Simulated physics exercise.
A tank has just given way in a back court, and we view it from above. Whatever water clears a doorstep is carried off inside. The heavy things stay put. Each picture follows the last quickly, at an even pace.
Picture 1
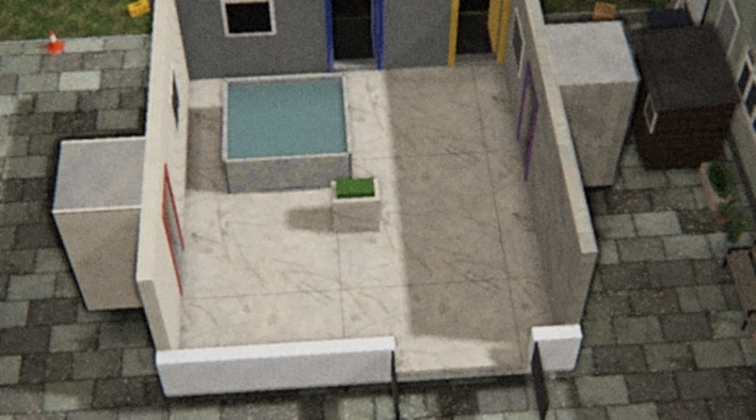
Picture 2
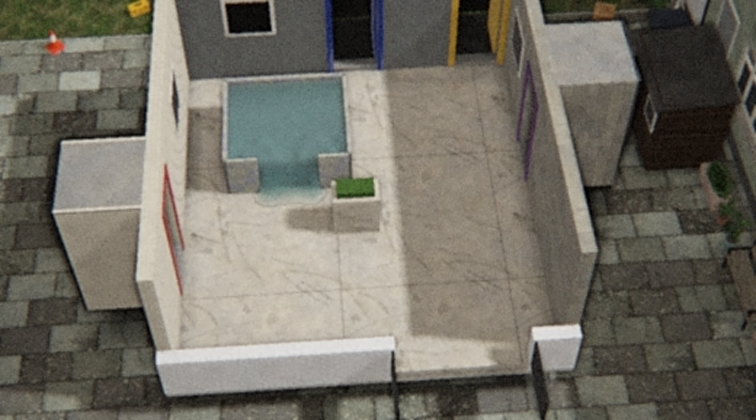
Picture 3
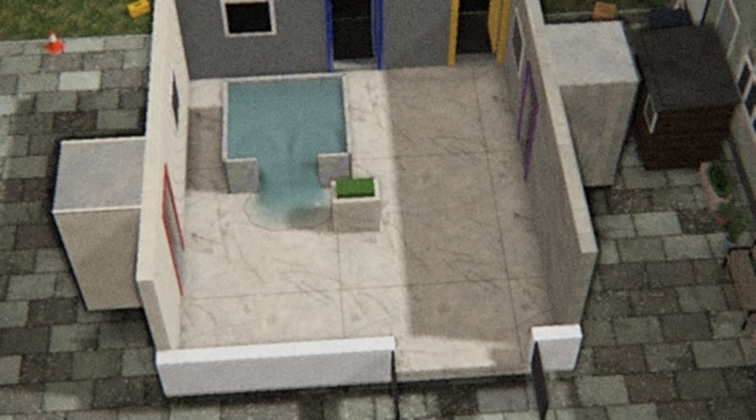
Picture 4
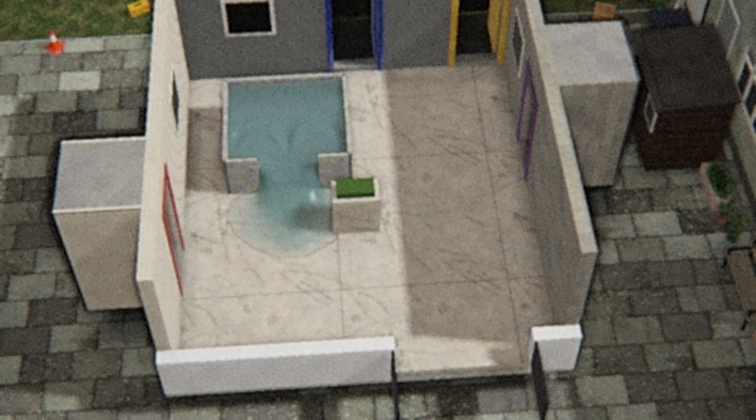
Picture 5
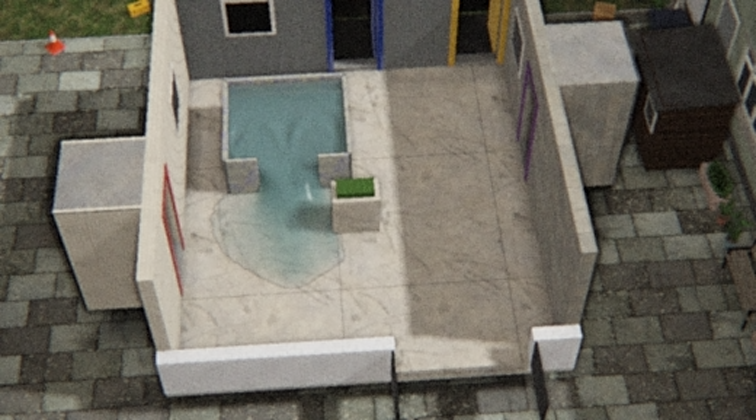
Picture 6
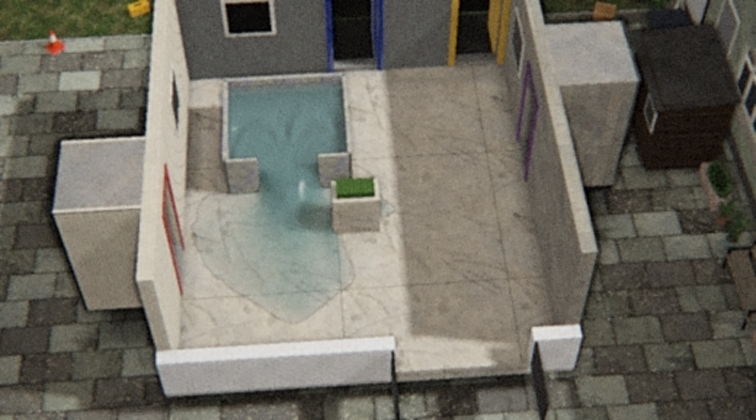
We see a walled court from above with a raised tank of blue water, whose front wall opens in the middle; water pours through the gap and spreads steadily down the pale floor, passing left of a small green-topped planter.
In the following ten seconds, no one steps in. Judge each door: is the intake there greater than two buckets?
In the end the purple door will pass two buckets at most; the yellow door will pass two buckets at most; the red door will pass two buckets at most; the blue door will pass two buckets at most.
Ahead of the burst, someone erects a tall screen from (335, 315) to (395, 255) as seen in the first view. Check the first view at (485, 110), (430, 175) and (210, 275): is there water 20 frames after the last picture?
Point by point: First not reached, second submerged, third submerged.
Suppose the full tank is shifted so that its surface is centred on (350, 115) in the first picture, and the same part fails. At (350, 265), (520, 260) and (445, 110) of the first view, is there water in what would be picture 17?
Going through the three spots in turn: Stays untouched, gets wet, stays untouched.
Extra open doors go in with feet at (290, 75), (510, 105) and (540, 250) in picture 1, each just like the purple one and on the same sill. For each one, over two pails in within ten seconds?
Taking them as listed, the first doesn't reach the limit, the second doesn't reach the limit and the third gets past the limit.
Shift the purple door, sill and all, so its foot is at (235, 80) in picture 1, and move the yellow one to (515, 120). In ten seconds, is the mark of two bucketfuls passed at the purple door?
Purple door: Goes past it.
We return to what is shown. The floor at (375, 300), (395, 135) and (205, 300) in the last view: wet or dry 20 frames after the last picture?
Result, in the order given: Wetted / not wetted / wetted.
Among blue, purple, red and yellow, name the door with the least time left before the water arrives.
That would be the one in red, ahead of the rest.
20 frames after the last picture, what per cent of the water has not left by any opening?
About 96 %.
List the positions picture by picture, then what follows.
The tank at (286, 119) is whole and still, in the first picture.
The front is at (259, 199), out from the gap at (289, 176), in the second picture.
The front is at (269, 226), out from the gap at (289, 178), in the third picture.
The front is at (283, 255), out from the gap at (289, 179), in the fourth picture.
The front is at (287, 284), out from the gap at (289, 179), in the fifth picture.
The front is at (291, 318), out from the gap at (289, 178), in the sixth picture.
A moment on, water covers 35 % of the floor; the purple door not reached, the yellow door not reached, the red door wet at the sill, nothing in, the blue door not reached.
Next, water covers 40 % of the floor; the purple door not reached, the yellow door not reached, the red door wet at the sill, nothing in, the blue door not reached.
Then, water covers 45 % of the floor; the purple door wet at the sill, nothing in, the yellow door not reached, the red door wet at the sill, nothing in, the blue door not reached.
Later, water covers 70 % of the floor; the purple door wet at the sill, nothing in, the yellow door not reached, the red door wet at the sill, nothing in, the blue door not reached.
In the end, water covers 100 % of the floor; the purple door under two buckets in, the yellow door under two buckets in, the red door wet at the sill, nothing in, the blue door wet at the sill, nothing in.
